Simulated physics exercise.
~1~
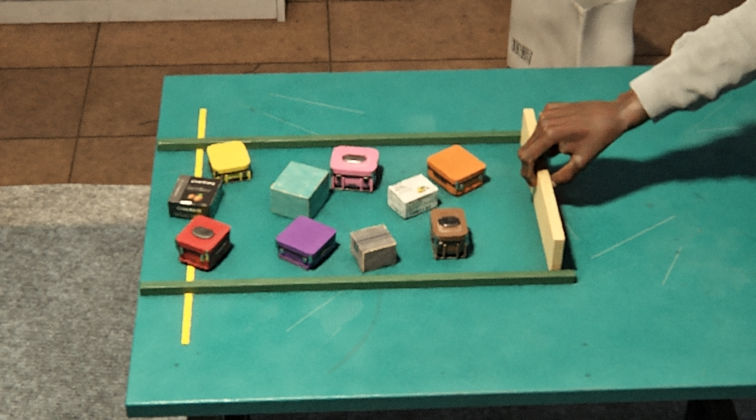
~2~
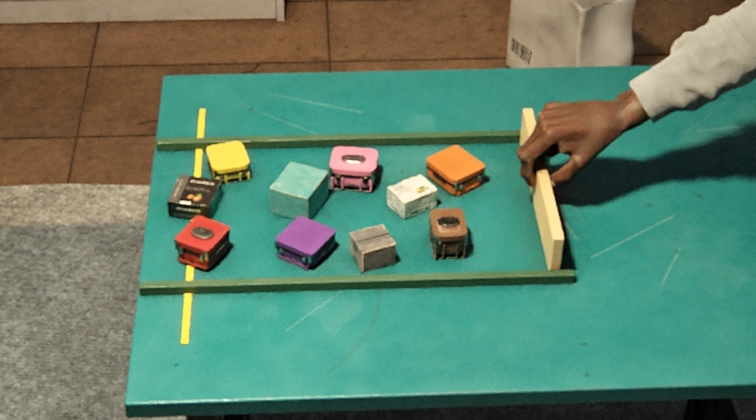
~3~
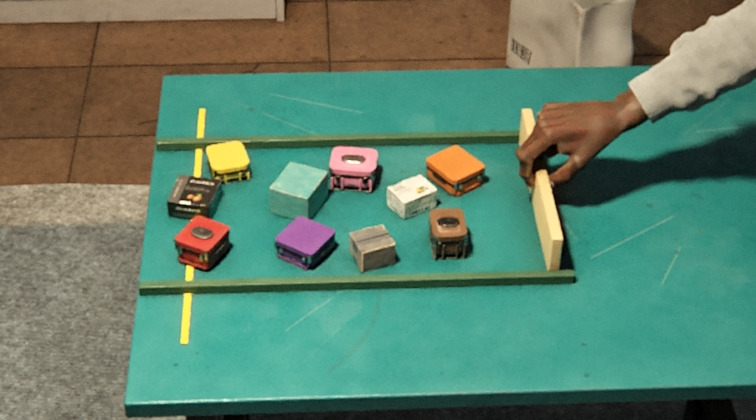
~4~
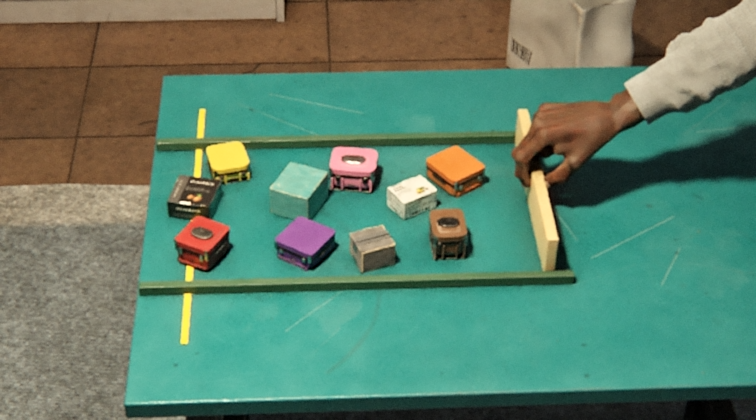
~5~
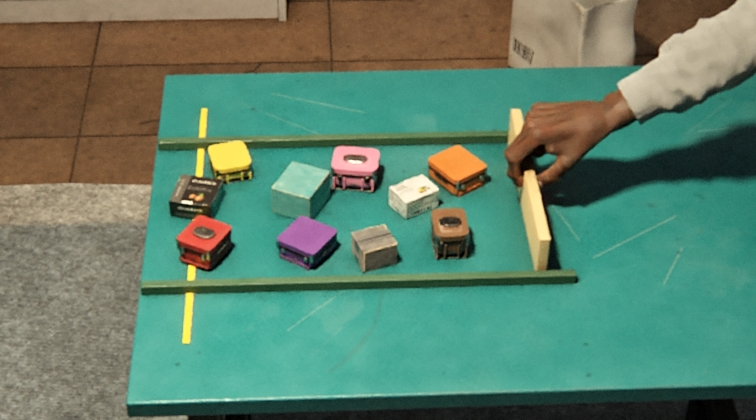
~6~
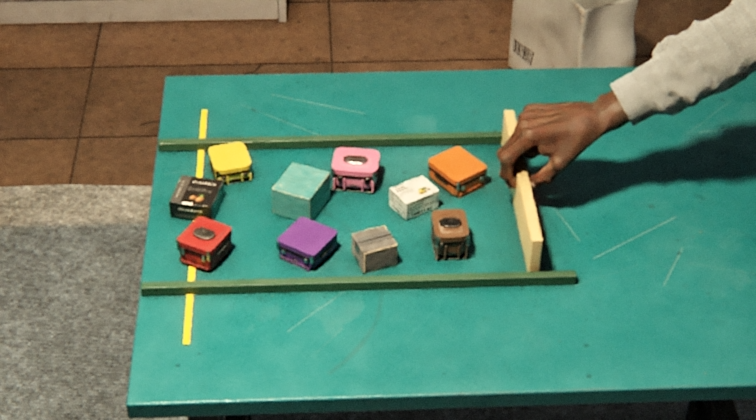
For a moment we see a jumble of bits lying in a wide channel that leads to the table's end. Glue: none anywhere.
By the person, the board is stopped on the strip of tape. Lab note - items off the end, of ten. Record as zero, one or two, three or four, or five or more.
I expect that five pieces or more will leave the table.
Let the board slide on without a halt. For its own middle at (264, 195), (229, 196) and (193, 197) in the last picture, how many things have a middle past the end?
0; 3; 7.
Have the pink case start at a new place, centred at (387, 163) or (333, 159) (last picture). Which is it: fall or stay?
In the two tries the pink case ends up below and ends up below, in that order.
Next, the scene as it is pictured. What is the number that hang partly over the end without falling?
Result: 2.
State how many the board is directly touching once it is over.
The number is 3.
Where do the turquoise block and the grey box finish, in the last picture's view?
The turquoise block settles near (149, 195); as for the grey box, near (141, 266).
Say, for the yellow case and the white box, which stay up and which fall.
Yellow case is gone; white box keeps its place.
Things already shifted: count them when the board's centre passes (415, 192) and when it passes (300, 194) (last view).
I get 5 at the one place and 9 at the other.
Soon after, none off yet; black box at rest near (197, 199); red case at rest near (205, 245); yellow case at rest near (230, 164).
Then, none off yet; black box at rest near (197, 199); red case moving near (198, 245); yellow case moved about its own width near (200, 163).
At rest, the number that fall off is five or more; fallen, pink case, purple case, yellow case, red case and black box.
